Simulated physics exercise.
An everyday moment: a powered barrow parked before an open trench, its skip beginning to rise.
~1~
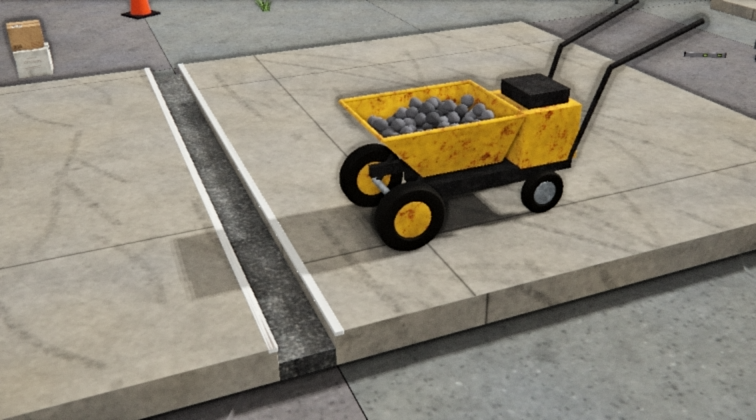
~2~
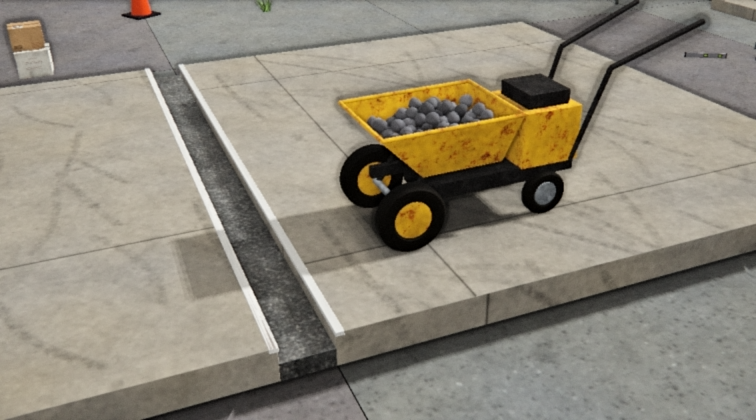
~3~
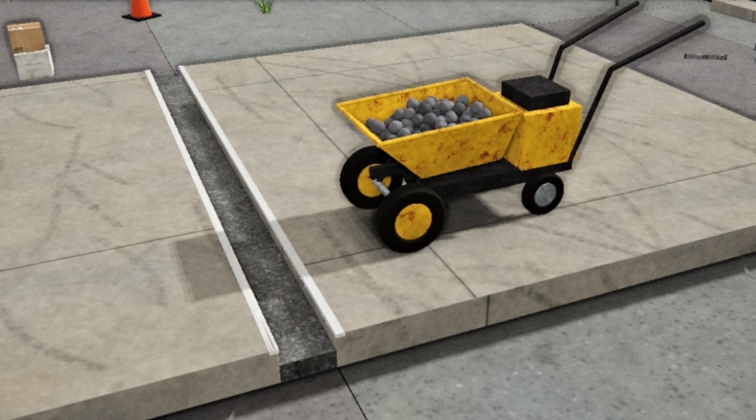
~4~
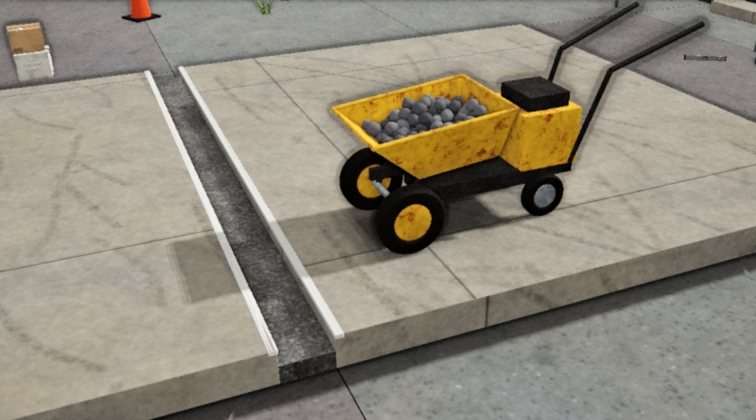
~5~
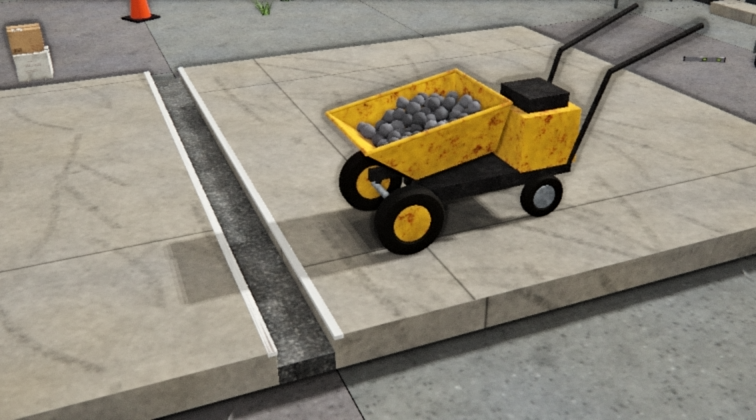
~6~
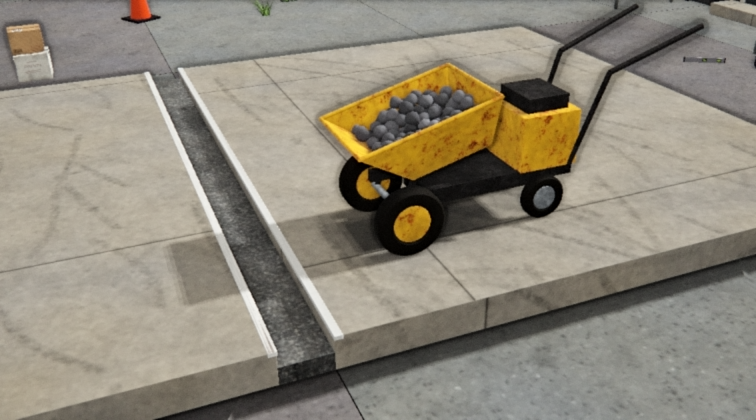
The rusty yellow skip of a parked barrow, loaded with round gray cobbles, sat level at first, then slowly tilted forward to the left, its lip dipping on the near side of a narrow trench.
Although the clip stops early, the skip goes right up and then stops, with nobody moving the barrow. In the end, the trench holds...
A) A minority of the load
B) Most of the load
B, most of the load.
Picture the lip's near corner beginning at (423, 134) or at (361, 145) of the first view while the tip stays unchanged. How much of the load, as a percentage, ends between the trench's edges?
About 50 %, then 70 %.
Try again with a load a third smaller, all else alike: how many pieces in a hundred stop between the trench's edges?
Close to 90 in a hundred.
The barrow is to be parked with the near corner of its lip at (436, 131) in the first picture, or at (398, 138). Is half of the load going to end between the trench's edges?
So the first stop would give short of the halfway mark, while the second would give past the halfway mark.
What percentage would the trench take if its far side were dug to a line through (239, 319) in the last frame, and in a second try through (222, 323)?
80 %, then 90 %.
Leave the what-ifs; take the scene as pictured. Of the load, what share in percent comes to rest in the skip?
All told, it is near 0 percent.
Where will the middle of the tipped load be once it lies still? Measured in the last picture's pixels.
Roughly at pixel (263, 256).
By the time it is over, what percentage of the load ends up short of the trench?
Roughly 15 percent.
Just after the last frame, skip tipped well over; every one in the skip.
A moment on, skip tipped steeply; the larger part in the skip; about a tenth short of the trench; about a tenth in or heaped over the trench; about a tenth falling.
Further on, skip tipped right over; just a few in the skip; roughly a quarter short of the trench; roughly two thirds in or heaped over the trench; about a tenth beyond it.
When it is over, skip tipped right over; roughly a quarter short of the trench; roughly two thirds in or heaped over the trench; about a tenth beyond it.
